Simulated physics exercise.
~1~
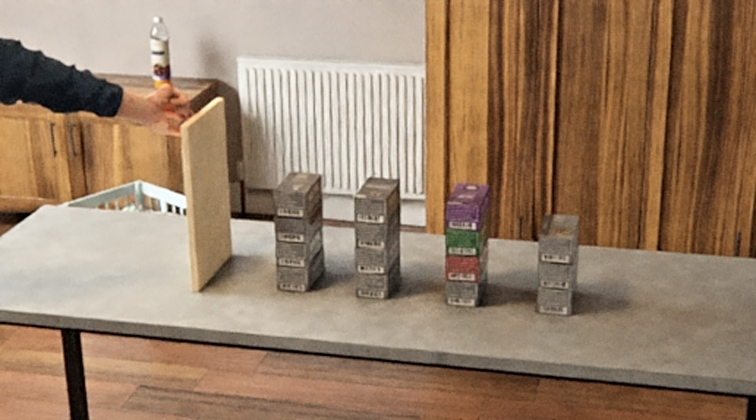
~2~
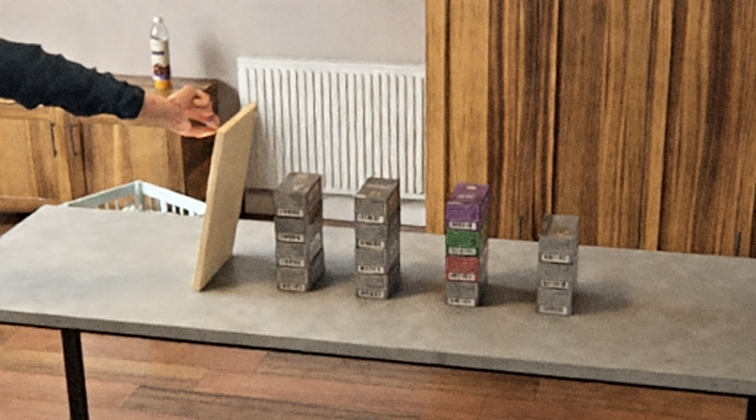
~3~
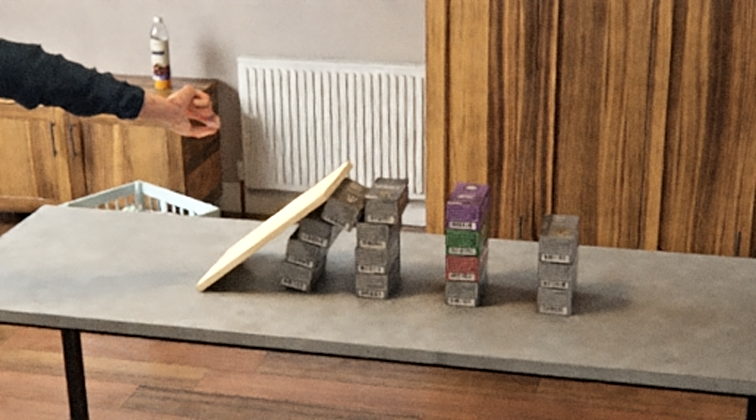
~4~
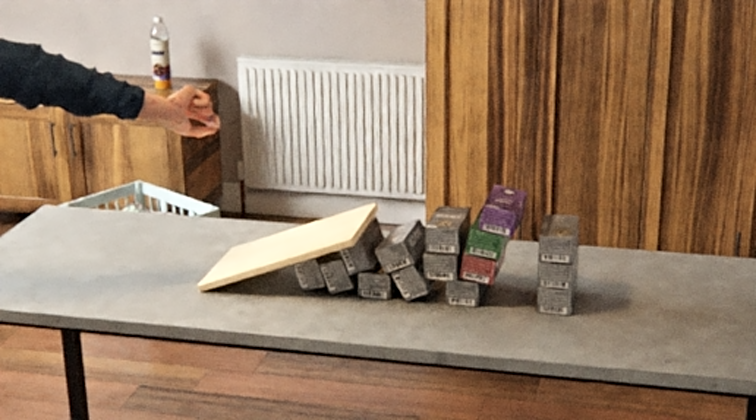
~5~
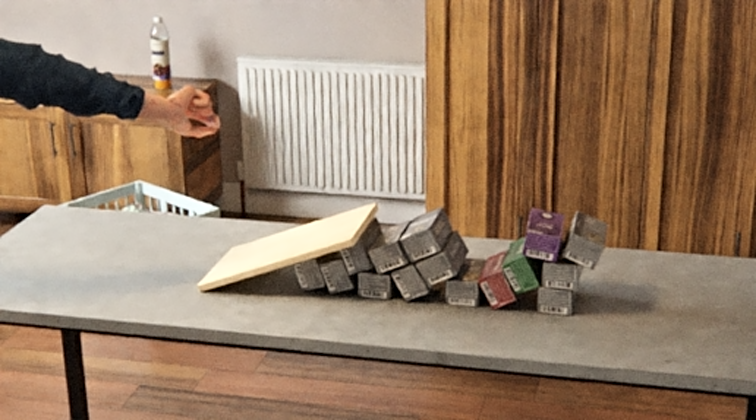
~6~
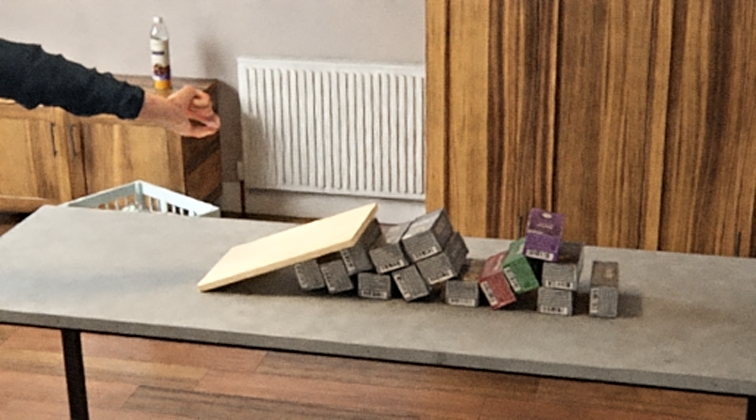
A toppling board knocked over a row of stacked small boxes on a table after a hand tipped it rightward and let go, each column falling into the next, until the purple box dropped and came to rest atop the slumped pile at the right.
